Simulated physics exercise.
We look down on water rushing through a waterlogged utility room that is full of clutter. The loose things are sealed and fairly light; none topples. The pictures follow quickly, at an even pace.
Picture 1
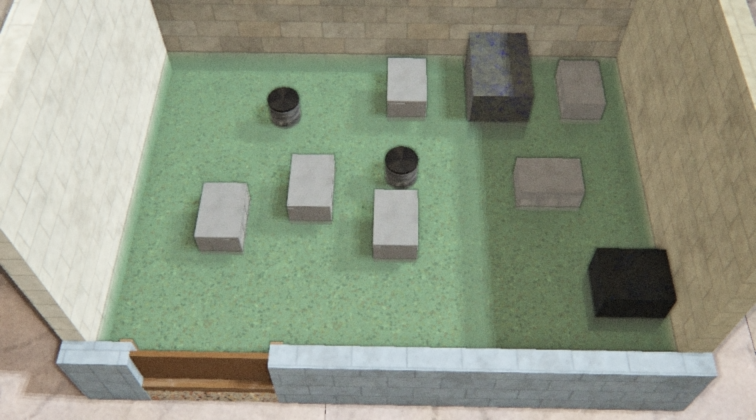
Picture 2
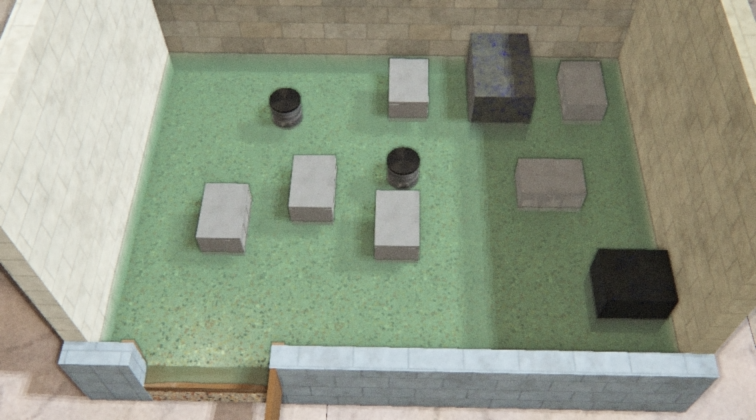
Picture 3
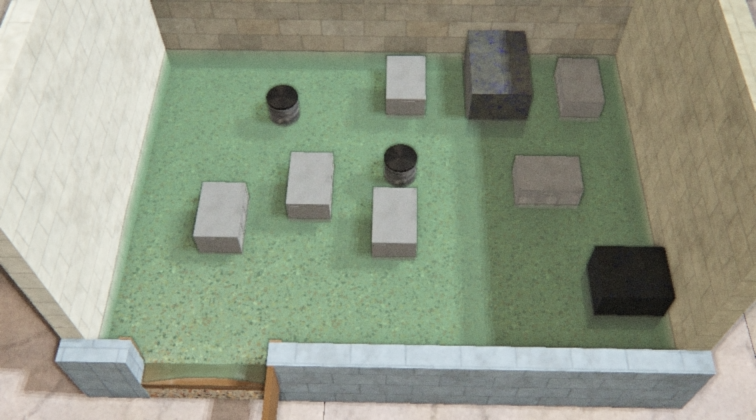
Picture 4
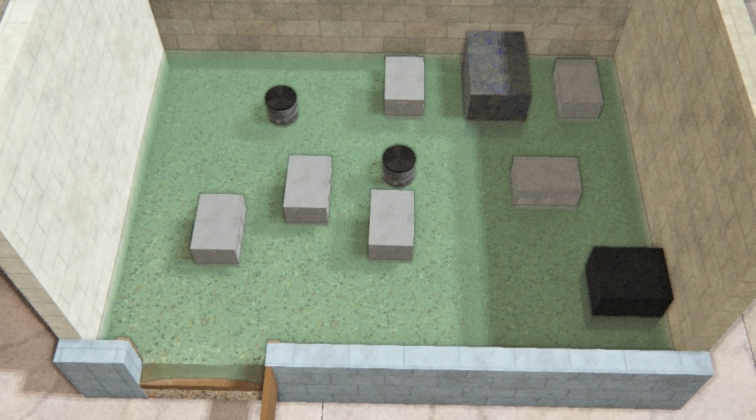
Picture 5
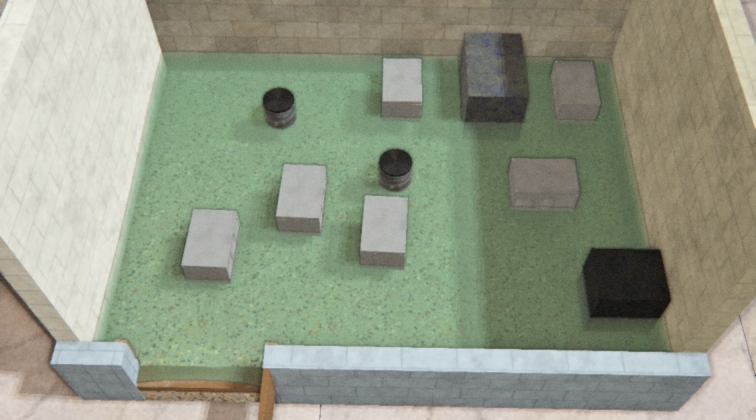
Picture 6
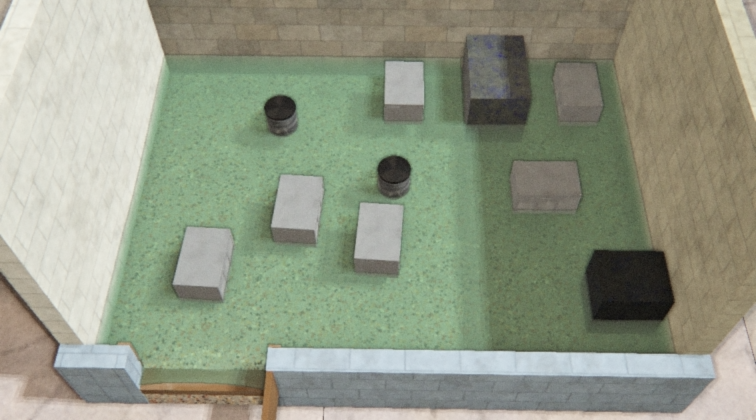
A brown gate swings open, then pale blocks drift slowly toward the gap in green water.
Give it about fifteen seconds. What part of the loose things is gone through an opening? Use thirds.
Share: One to two thirds.
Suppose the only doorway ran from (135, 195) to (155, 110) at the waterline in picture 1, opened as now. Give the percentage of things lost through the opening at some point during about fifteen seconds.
Some 60 per cent.
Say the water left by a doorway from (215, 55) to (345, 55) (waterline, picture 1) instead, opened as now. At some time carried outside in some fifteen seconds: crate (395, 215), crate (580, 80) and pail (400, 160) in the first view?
One after the other: Yes, kept in, yes.
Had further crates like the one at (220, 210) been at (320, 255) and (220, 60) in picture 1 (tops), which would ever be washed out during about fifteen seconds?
In turn: Yes, kept in.
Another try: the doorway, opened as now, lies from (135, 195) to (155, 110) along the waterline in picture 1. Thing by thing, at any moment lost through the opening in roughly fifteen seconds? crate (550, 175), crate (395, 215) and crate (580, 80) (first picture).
In that order: Kept in, out, still in.
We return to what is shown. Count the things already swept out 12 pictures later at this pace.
I count 3.
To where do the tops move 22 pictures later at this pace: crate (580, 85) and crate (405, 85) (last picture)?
Near (569, 115) and (350, 107).
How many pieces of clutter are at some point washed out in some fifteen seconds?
That makes 4.
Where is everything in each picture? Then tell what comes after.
A crate at (221, 209), afloat; a crate at (311, 180), afloat; 0 of 8 have shifted, in the first picture.
A crate at (223, 210) floats; a crate at (313, 180), afloat; 0 of 8 have shifted, in the second picture.
A crate at (220, 209), afloat; a crate at (310, 178), afloat; 0 of 8 have shifted, in the third picture.
A crate at (217, 221) floats, close to its start; a crate at (308, 181) floats; 1 of 8 have shifted, in the fourth picture.
A crate at (209, 237) floats, close to its start; a crate at (301, 190) floats, close to its start; 3 of 8 have shifted, in the fifth picture.
A crate at (202, 256), afloat, a stride from its start; a crate at (297, 201), afloat, close to its start; 5 of 8 have shifted, in the sixth picture.
A moment on, 0 of 8 are out; 8 afloat.
Next, 3 of 8 are out; 5 afloat.
Later, 3 of 8 are out; 5 afloat.
In the end, 4 of 8 are out; 4 afloat.
